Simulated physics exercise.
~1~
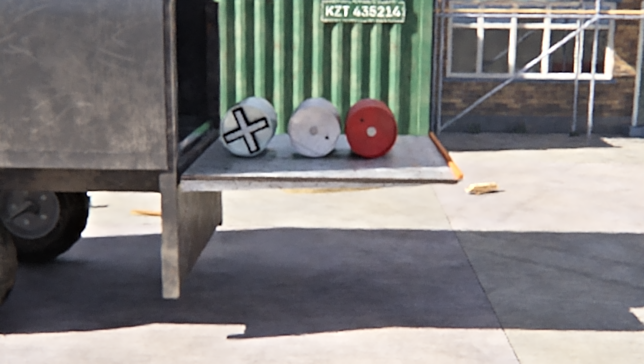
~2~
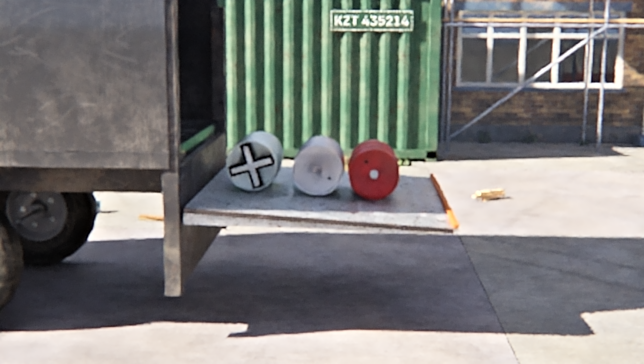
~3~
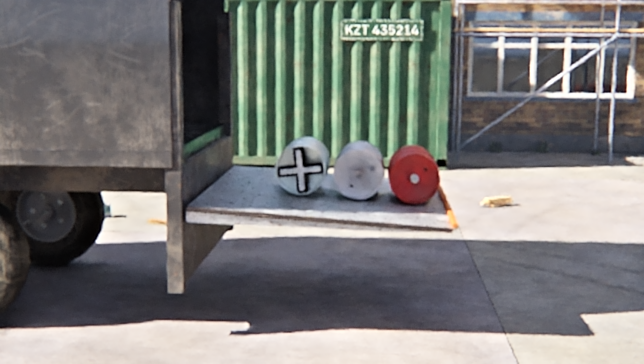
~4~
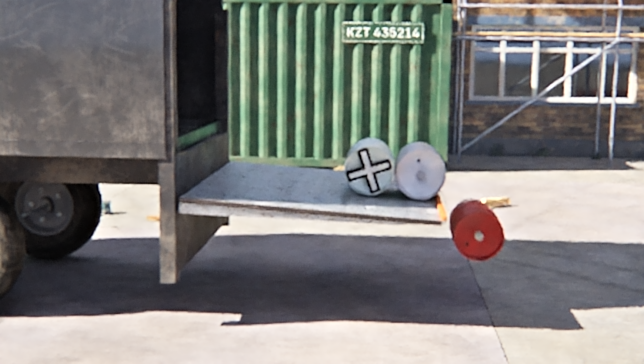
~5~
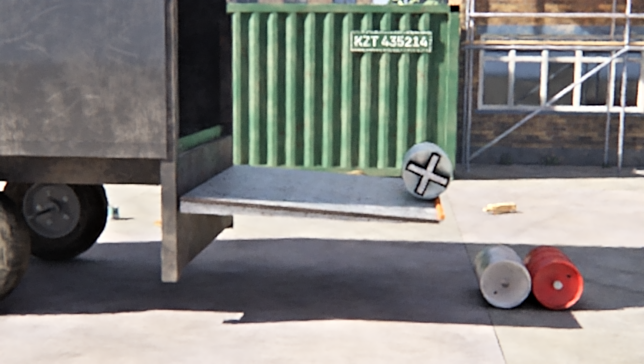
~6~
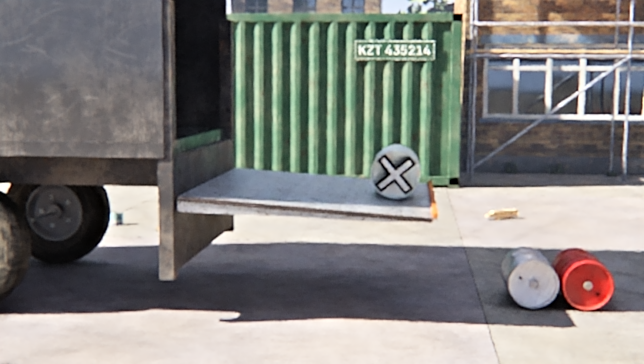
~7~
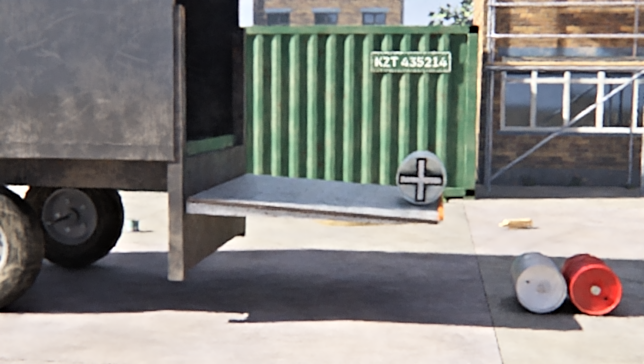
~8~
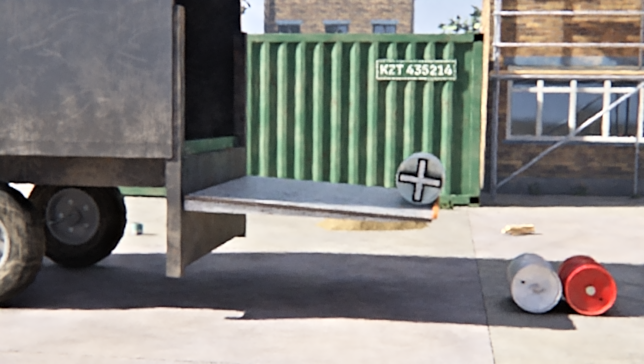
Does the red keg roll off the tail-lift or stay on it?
The red keg rolls off the right-hand edge of the tail-lift and ends up on the ground beside the plain white one.
